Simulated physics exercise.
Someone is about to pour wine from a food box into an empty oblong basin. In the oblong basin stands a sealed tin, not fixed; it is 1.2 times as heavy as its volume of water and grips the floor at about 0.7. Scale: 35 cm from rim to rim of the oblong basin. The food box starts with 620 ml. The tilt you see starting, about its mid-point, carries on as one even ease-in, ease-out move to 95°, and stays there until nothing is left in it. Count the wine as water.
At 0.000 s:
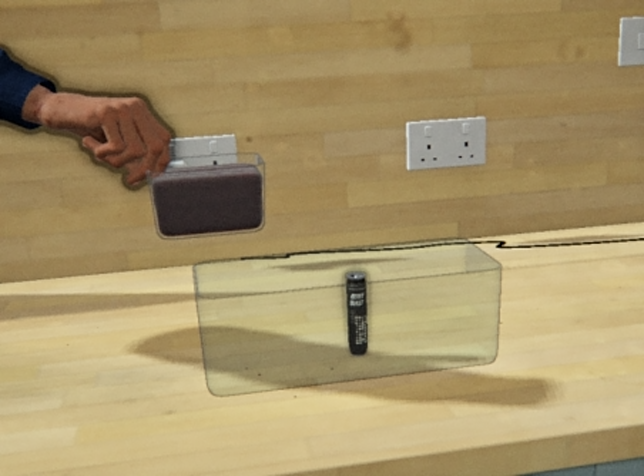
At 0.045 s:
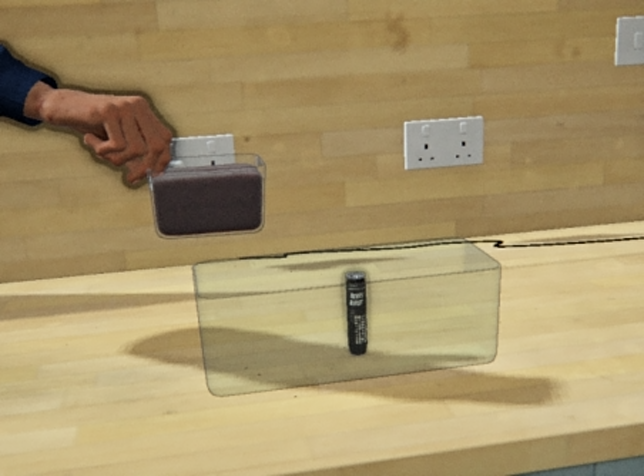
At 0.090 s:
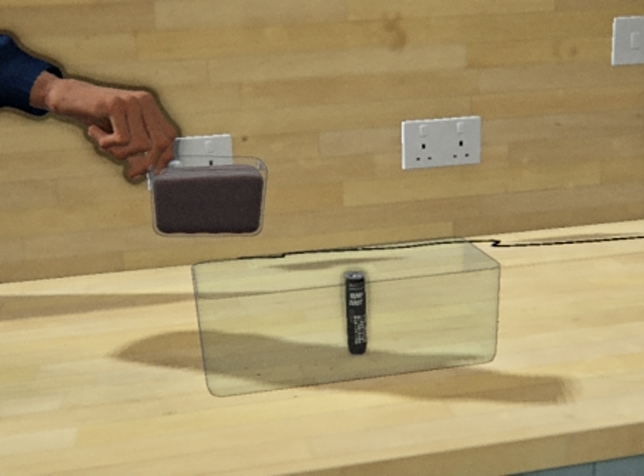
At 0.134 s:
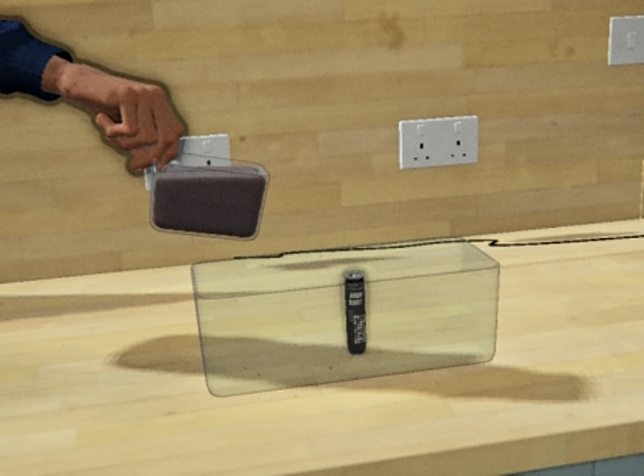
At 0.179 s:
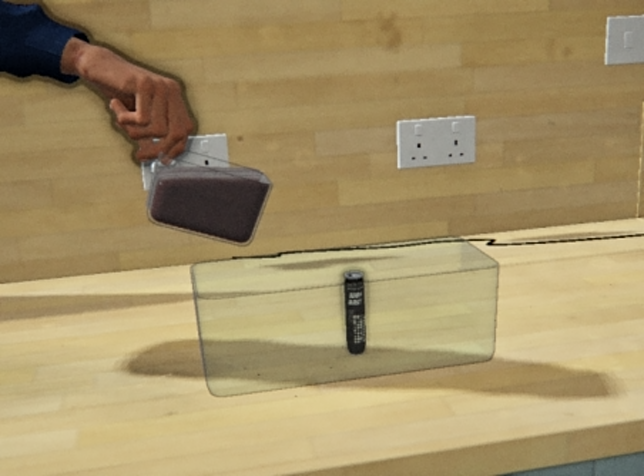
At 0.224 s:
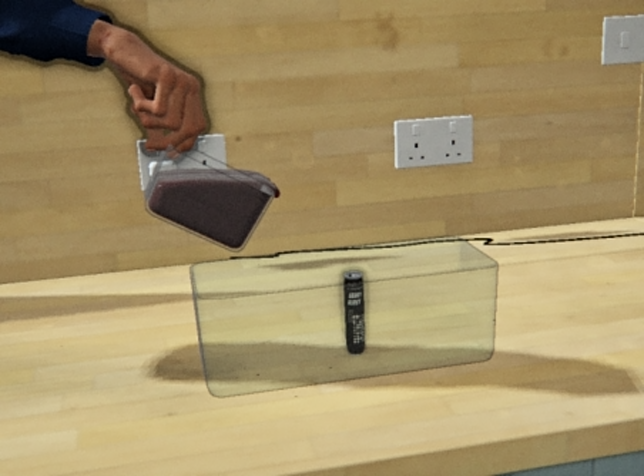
On a pale wooden worktop against a wood-panelled wall with sockets, a clear oblong basin stands near a small dark upright tin. A hand reaching in from the left holds a box of dark liquid almost level above it, then tilts it steadily rightward until its right side dips well down.
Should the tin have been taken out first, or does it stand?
The tin keeps standing.
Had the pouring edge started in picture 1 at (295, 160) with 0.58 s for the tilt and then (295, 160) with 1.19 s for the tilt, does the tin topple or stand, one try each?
First it goes over; then it stays up.
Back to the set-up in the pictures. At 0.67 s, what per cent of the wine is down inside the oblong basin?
Some 88 per cent.
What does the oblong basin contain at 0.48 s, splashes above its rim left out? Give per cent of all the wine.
Near 38 in a hundred.
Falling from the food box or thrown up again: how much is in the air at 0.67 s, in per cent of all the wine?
Near 4 in a hundred.
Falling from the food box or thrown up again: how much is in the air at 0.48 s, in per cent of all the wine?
About 30 per cent.
Then, 0.48 s in, the tilt is 88° and 32 per cent is still to pour; the tin stands where it began.
Then, 0.67 s in, the tilt is 95° and 9 per cent is still to pour; the tin stands where it began.
Then, 0.87 s in, the tilt is 95° and 3 per cent is still to pour; the tin stands where it began.
Then, 1.08 s in, the tilt is 95° and 1 per cent is still to pour; the tin stands where it began.
Finally, the tin stands where it began.
